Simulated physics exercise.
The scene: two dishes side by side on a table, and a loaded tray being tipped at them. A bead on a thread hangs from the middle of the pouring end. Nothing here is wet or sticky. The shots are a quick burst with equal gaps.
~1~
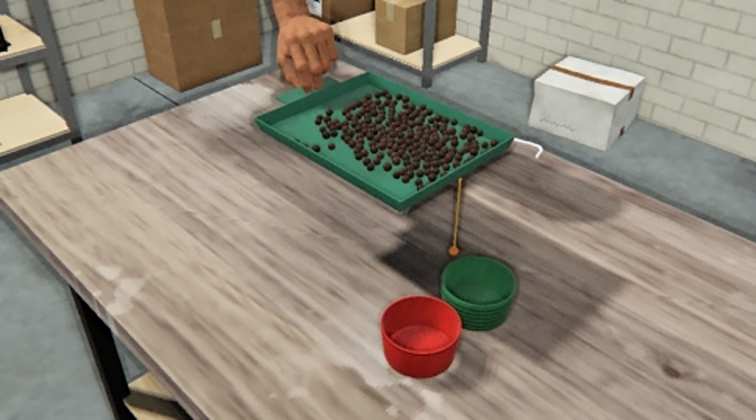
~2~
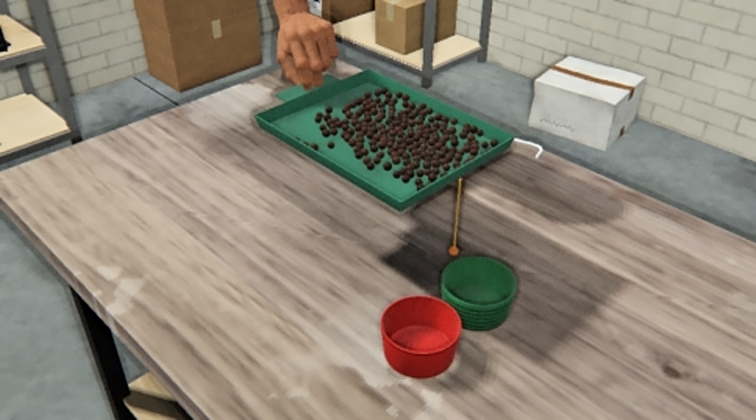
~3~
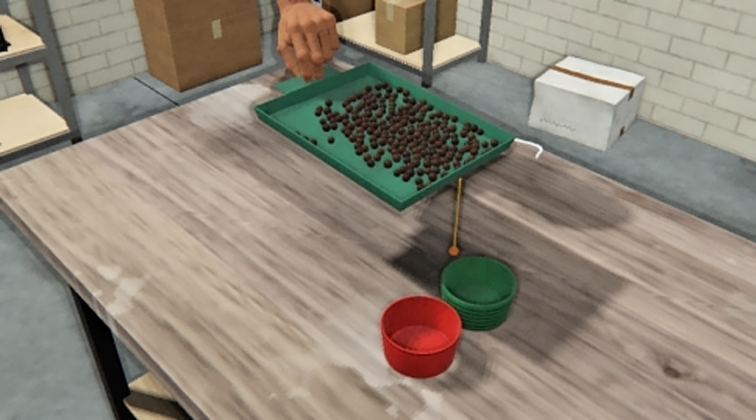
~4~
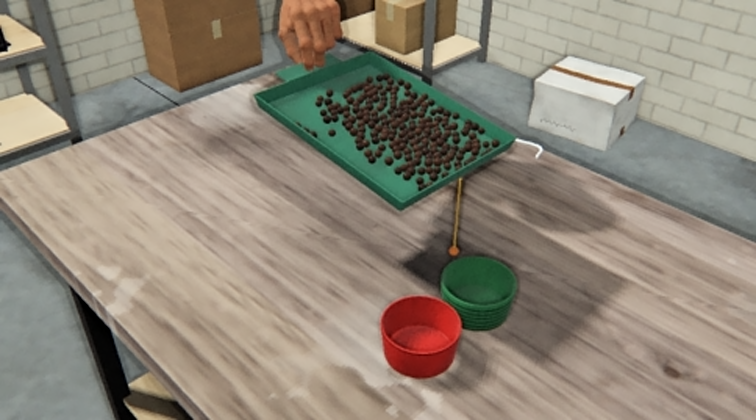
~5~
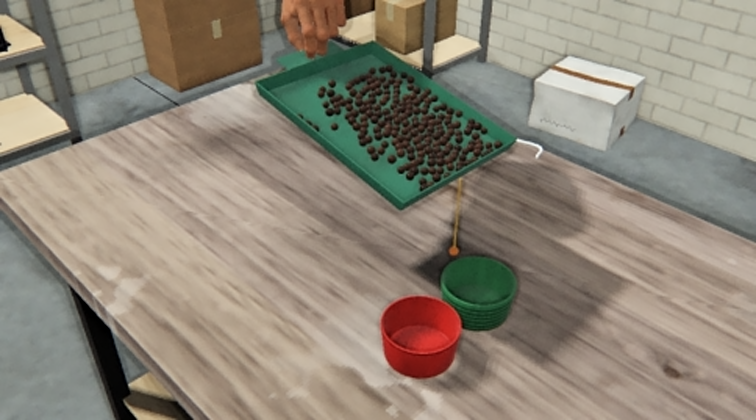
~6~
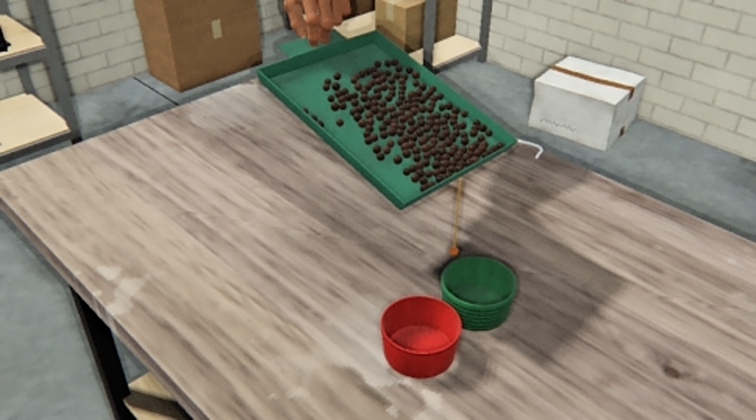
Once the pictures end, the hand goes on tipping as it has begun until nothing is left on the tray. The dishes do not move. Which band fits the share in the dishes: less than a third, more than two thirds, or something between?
In the dishes lies between a third and two thirds of it.
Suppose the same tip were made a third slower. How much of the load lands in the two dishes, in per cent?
Some 50 per cent.
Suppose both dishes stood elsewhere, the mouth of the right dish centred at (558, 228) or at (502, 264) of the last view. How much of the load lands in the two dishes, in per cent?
The first gives 60 %, the second 70 %.
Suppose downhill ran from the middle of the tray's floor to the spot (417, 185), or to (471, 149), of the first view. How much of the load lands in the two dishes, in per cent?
First some 70, then 0 per cent.
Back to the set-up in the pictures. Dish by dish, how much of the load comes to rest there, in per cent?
Left dish: 10 %, right dish: 40 %.
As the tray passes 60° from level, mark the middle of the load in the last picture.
Roughly at (469, 158).
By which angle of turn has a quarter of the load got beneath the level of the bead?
At some 75 degrees.
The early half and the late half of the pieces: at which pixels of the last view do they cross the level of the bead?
At about (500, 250), then at (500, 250).
Shortly afterwards, tray tipped steeply; the bulk on the tray; only a few in the left dish; only a few in the right dish; only a few outside both; a little in the air.
Next, tray tipped right over; only a few on the tray; a little in the left dish; near a third in the right dish; near half outside both; a little in the air.
Some moments later, tray tipped past a quarter turn; a little in the left dish; near a third in the right dish; near half outside both.
In the end, tray tipped past a quarter turn; a little in the left dish; near a third in the right dish; near half outside both.
